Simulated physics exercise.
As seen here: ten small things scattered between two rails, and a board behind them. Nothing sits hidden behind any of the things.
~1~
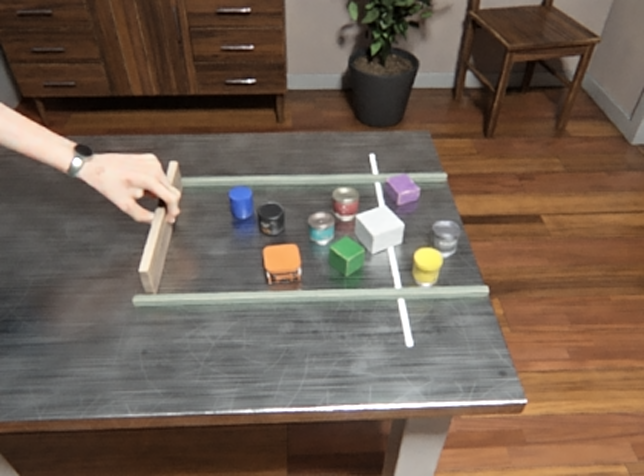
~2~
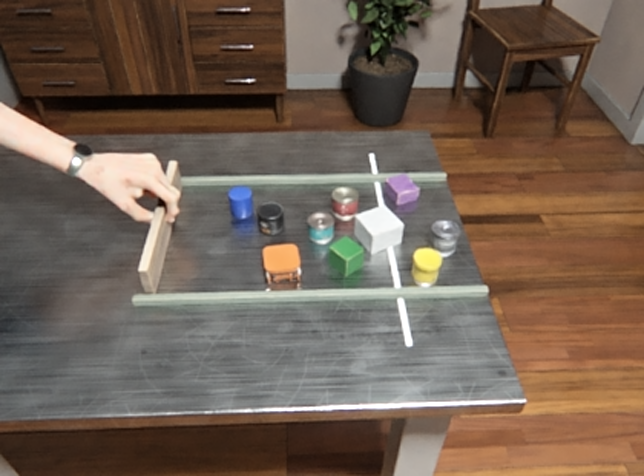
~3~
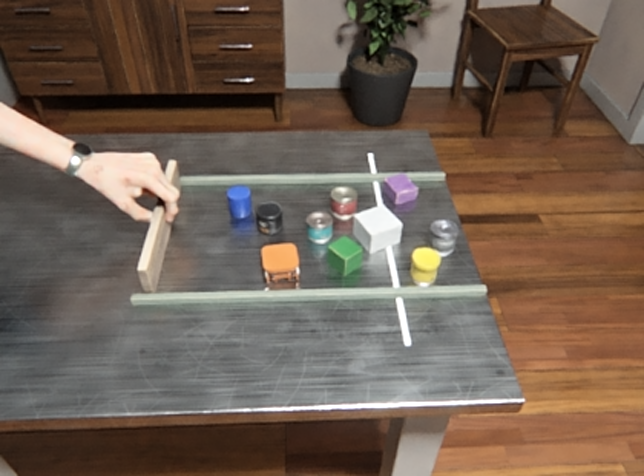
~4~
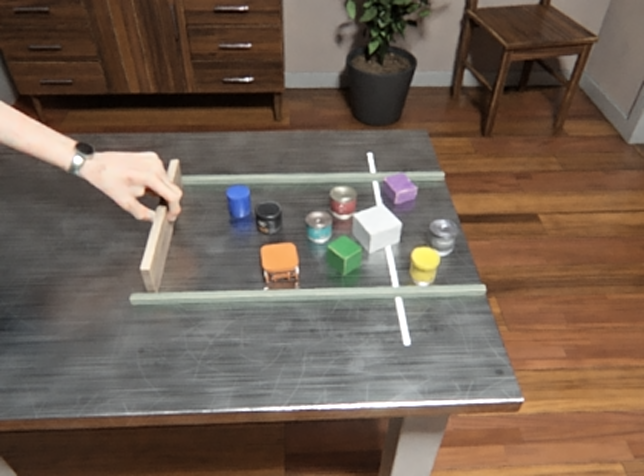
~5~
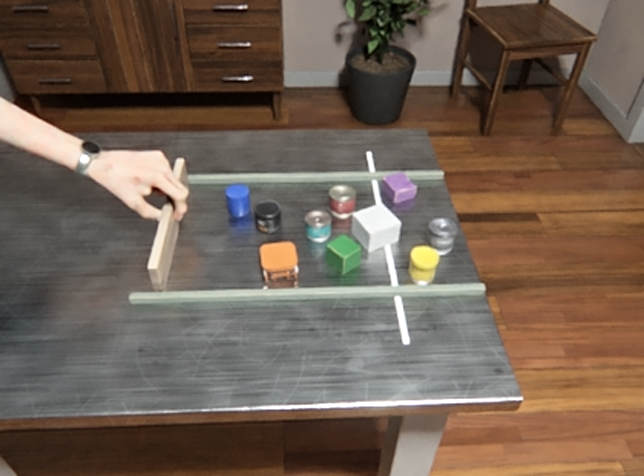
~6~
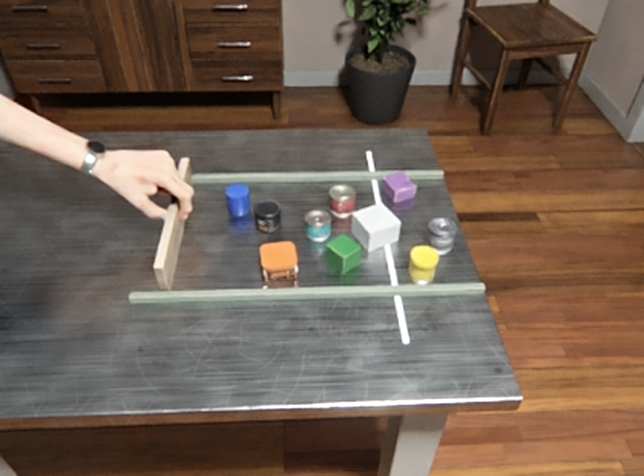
A hand slides a wooden board slightly right between two rails toward the scattered small objects.
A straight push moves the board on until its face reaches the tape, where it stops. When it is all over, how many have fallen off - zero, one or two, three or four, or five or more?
Band: No fallers.
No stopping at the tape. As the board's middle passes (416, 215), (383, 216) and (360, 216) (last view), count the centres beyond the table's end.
That makes 2, 0, 0.
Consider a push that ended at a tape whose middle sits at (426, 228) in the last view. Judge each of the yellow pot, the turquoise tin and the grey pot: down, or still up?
The yellow pot comes down, the turquoise tin is kept, the grey pot comes down.
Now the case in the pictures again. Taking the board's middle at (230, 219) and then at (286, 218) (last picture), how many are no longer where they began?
First 1, after that 4.
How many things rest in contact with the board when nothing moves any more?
4 in contact.
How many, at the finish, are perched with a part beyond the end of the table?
Answer: 0.
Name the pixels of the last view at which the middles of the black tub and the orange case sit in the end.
You'll see the black tub at (395, 212), with the orange case at (408, 259).
A little later, none off yet; grey pot at rest near (441, 235); yellow pot at rest near (423, 265); purple block at rest near (398, 187).
When it is over, the number that fall off is zero.
